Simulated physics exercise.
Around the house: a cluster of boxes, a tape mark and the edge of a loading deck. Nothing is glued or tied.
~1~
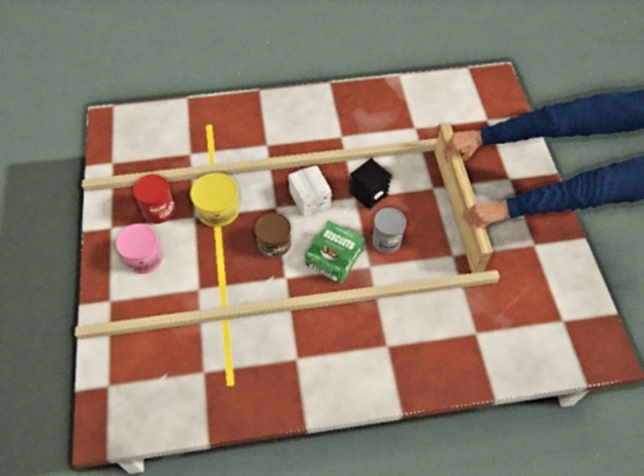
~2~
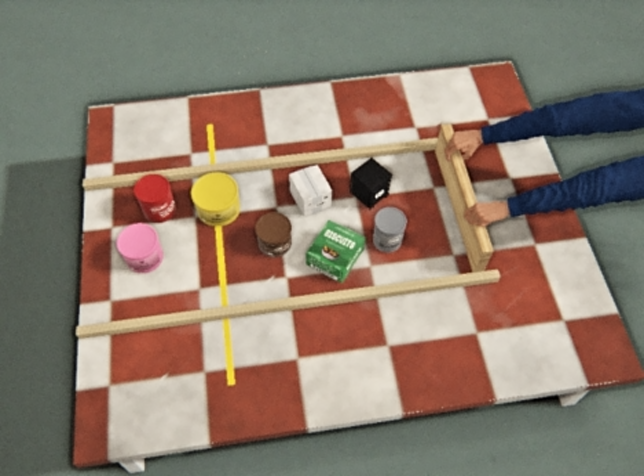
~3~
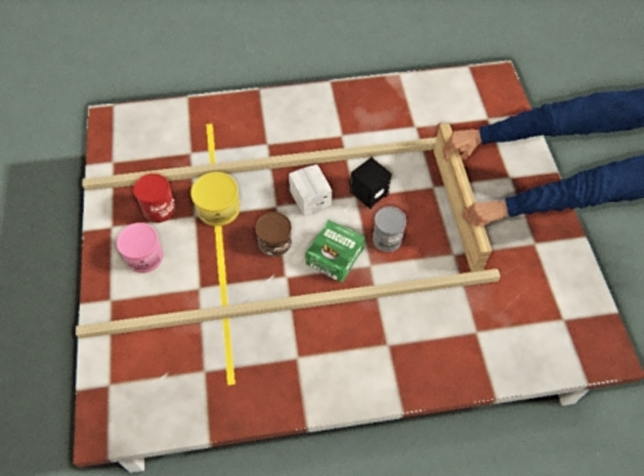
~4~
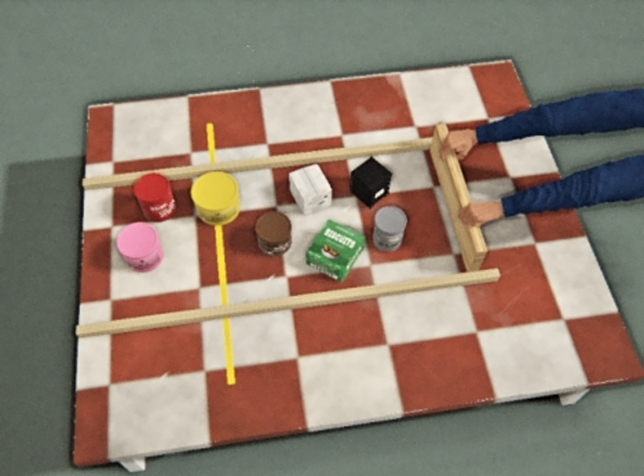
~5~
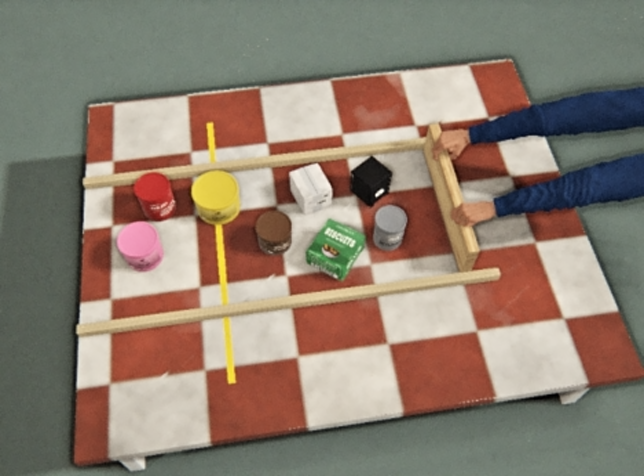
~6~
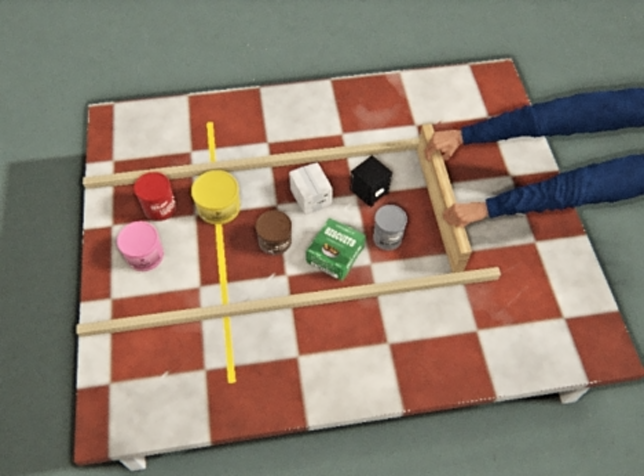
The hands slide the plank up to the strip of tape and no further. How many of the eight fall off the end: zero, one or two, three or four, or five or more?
In the end the number that fall off is zero.
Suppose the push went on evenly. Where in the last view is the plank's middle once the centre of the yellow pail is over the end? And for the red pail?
At (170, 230) for the yellow pail; at (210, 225) for the red pail.
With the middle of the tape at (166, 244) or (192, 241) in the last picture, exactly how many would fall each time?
The counts: 2 and 1.
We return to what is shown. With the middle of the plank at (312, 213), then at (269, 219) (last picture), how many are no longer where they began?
The counts are 5 and 7.
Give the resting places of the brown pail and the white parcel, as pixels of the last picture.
The brown pail at (183, 230), the white parcel at (169, 201).
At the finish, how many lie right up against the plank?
That makes 2.
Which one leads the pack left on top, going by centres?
Foremost is the red pail.
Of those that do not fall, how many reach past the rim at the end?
The number is 1.
Soon after, none off yet; pink pail at rest near (142, 247); red pail at rest near (156, 197); yellow pail at rest near (217, 198).
After that, none off yet; pink pail at rest near (142, 247); red pail at rest near (156, 197); yellow pail displaced a little near (206, 199).
In the end, the number that fall off is zero.
